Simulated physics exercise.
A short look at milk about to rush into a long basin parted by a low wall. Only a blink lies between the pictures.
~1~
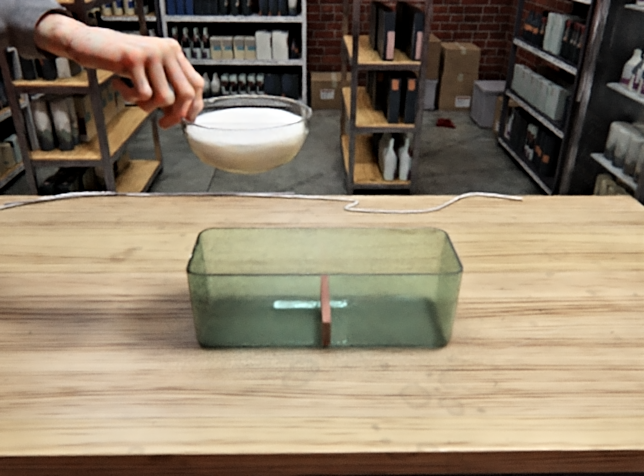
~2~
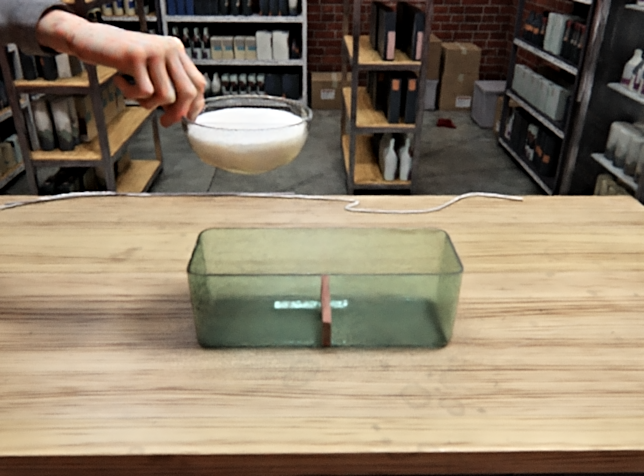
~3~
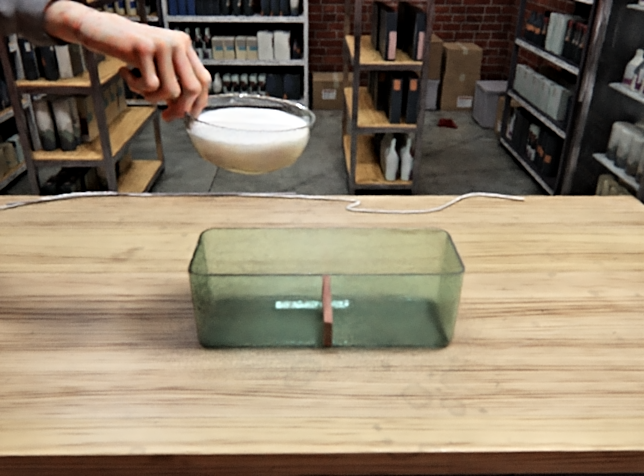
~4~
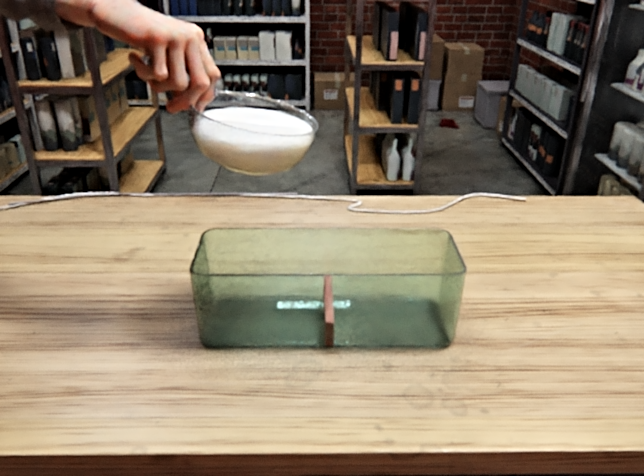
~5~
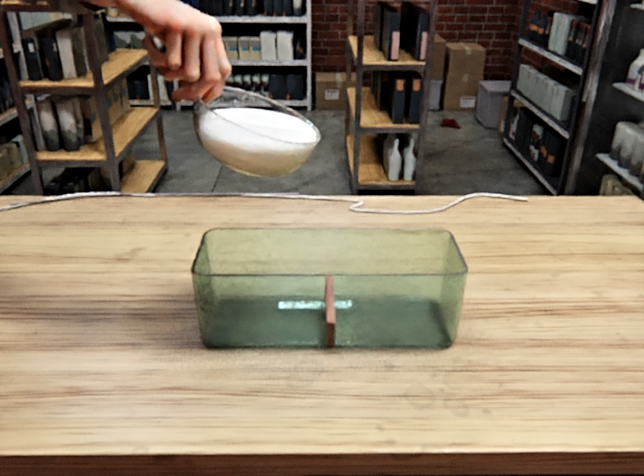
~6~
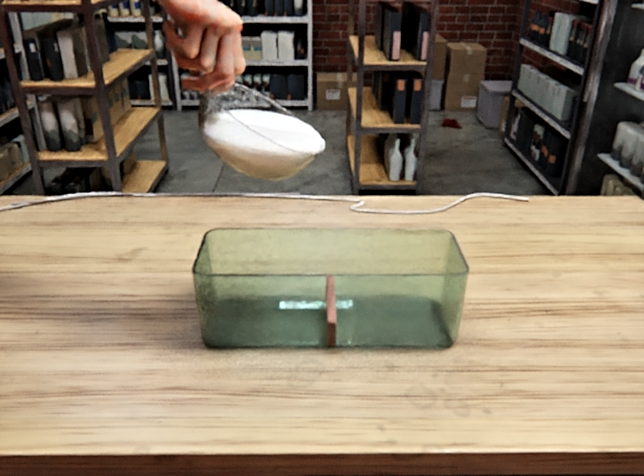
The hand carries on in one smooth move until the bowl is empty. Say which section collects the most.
Most lies in the right part.
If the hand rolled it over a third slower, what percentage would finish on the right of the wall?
It comes to 75 per cent or so.
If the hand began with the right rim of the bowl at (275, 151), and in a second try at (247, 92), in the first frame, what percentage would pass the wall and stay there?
The first gives 25 %, the second 15 %.
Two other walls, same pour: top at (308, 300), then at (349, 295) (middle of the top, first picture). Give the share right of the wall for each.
Near 85 % and 45 %.
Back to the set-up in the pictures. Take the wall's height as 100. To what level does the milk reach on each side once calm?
Left about 20, right about 60.
A moment on, the tilt is 89° and 15 per cent is still to pour, 0 is left of the wall and 27 right of it.
Next, the tilt is 93° and 2 per cent is still to pour, 15 is left of the wall and 75 right of it.
Then the tilt is 93° and 0 per cent is still to pour, 22 is left of the wall and 74 right of it.
Later the tilt is 93° and 0 per cent is still to pour, 23 is left of the wall and 74 right of it.
At rest 23 per cent lies left of the wall, 74 right of it and 2 outside.
